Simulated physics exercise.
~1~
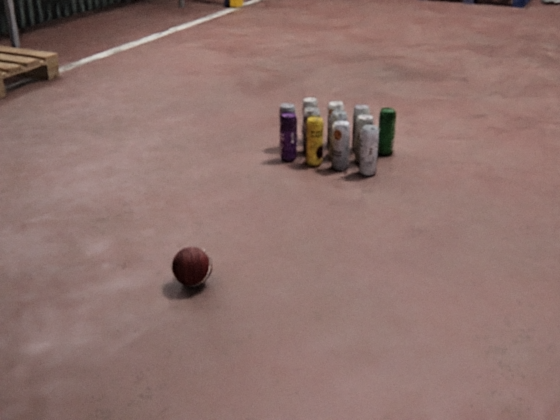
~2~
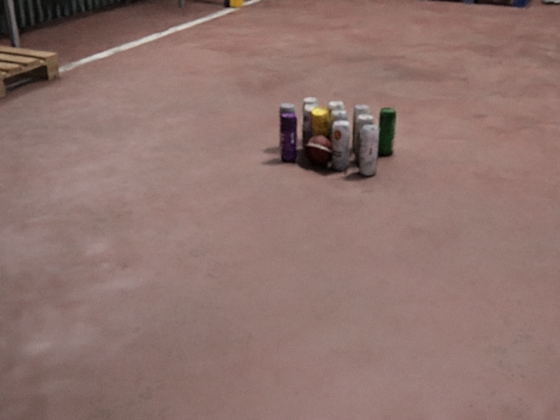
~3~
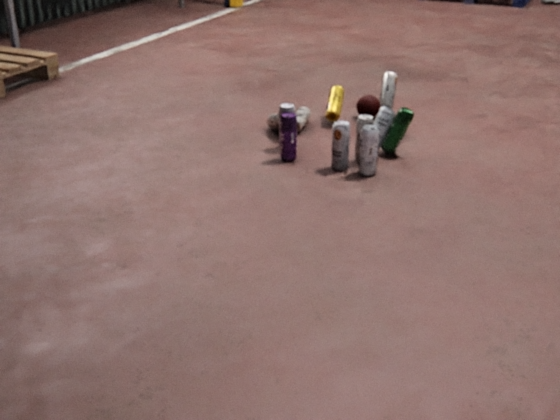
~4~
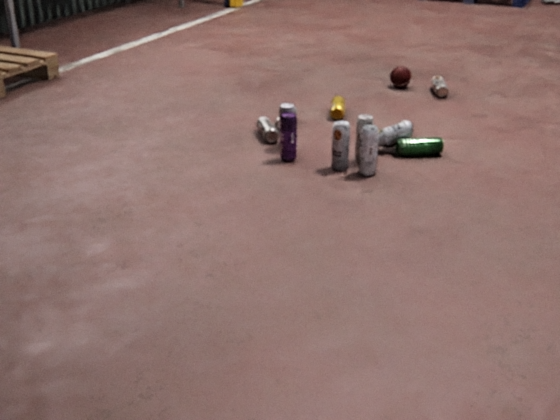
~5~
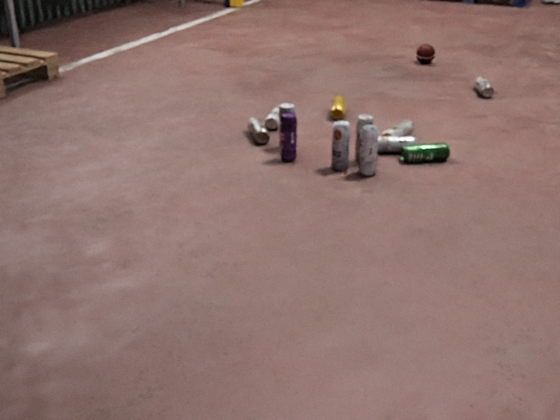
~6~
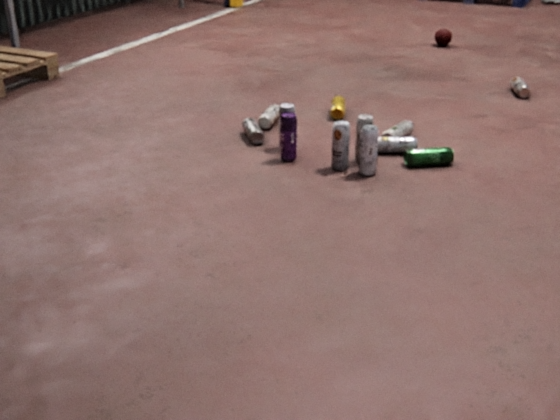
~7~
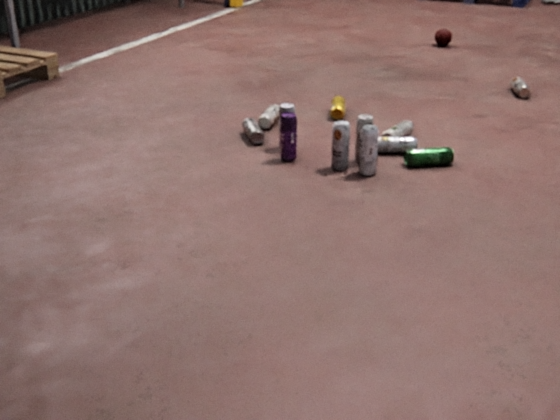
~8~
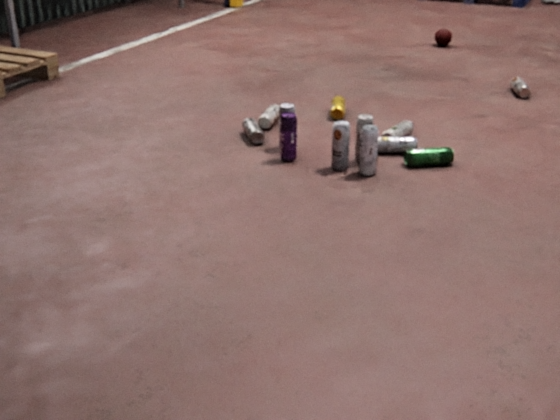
A ball rolling into a cluster of upright tubes, toppling yellow, green and several others, while the purple one stays standing.
